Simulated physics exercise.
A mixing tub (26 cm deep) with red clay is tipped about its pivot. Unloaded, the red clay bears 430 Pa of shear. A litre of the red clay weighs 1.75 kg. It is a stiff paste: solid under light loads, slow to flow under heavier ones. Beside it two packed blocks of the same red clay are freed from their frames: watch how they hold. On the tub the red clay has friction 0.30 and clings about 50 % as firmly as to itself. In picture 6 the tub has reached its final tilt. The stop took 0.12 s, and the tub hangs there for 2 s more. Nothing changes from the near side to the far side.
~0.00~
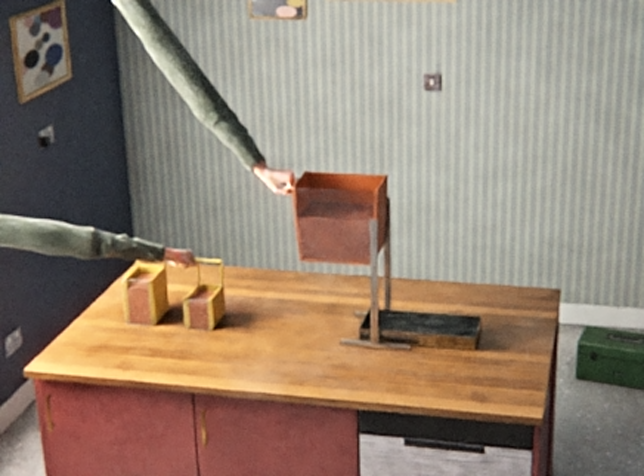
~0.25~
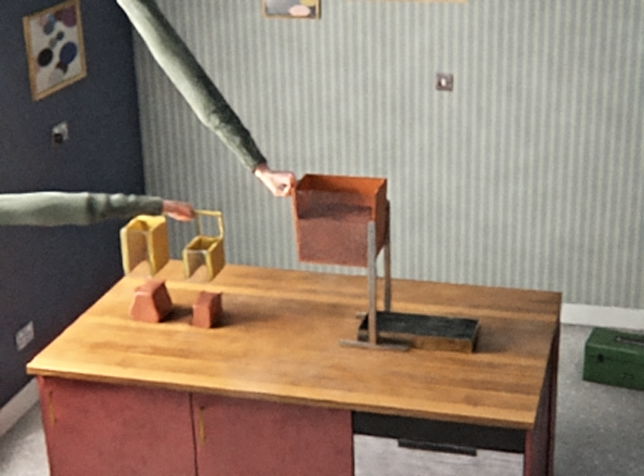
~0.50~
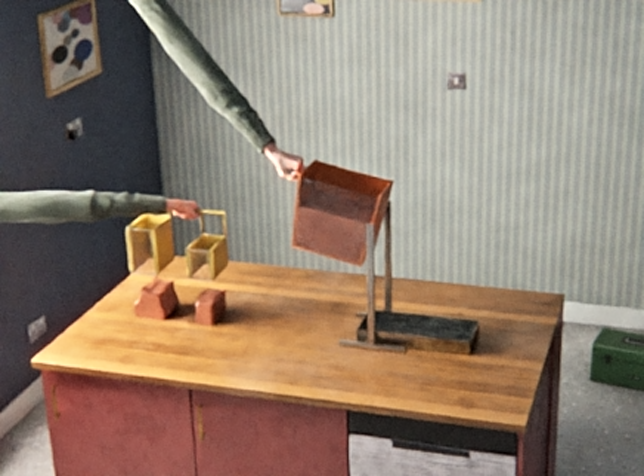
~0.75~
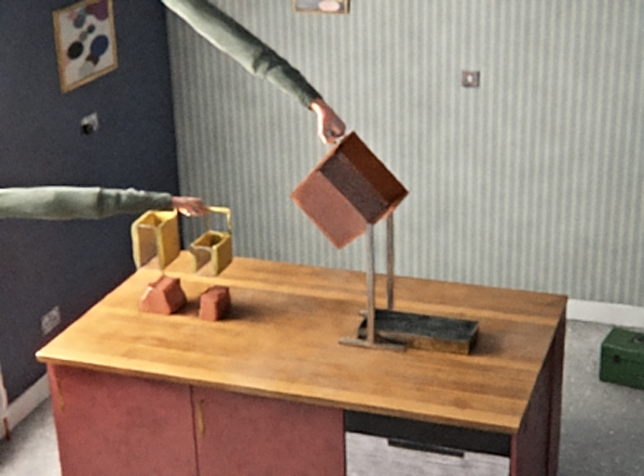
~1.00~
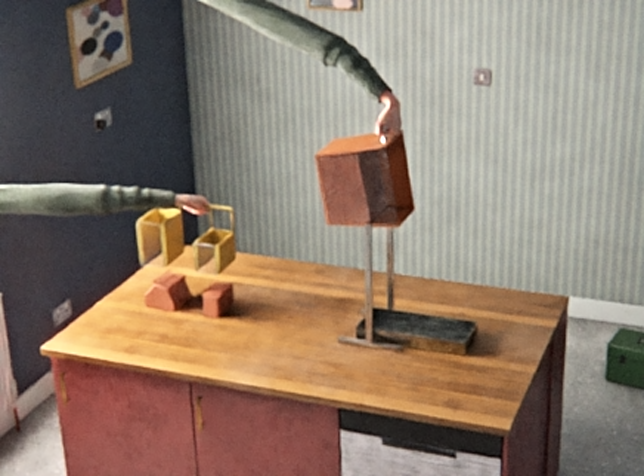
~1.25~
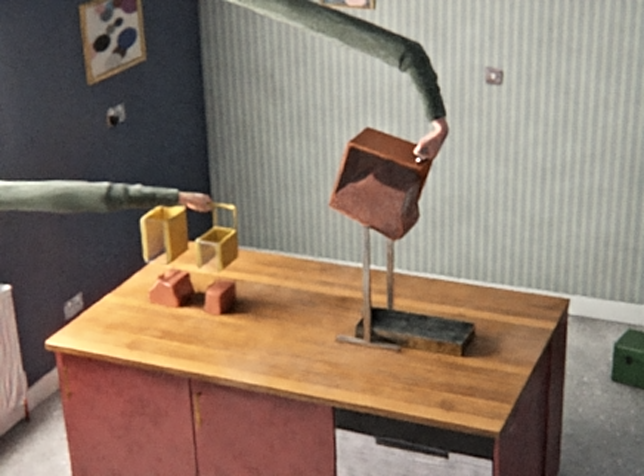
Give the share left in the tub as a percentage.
The share left in the tub is near 6 %.
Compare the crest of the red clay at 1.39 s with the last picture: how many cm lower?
Roughly 9 cm.
After 1.39 s, the tub is at 108 degrees and holds 50 %.
After 1.56 s, the tub is at 108 degrees and holds 30 %.
After 1.73 s, the tub is at 108 degrees and holds 22 %.
After 1.90 s, the tub is at 108 degrees and holds 14 %.
After 3.25 s, the tub is at 108 degrees and holds 6 %.
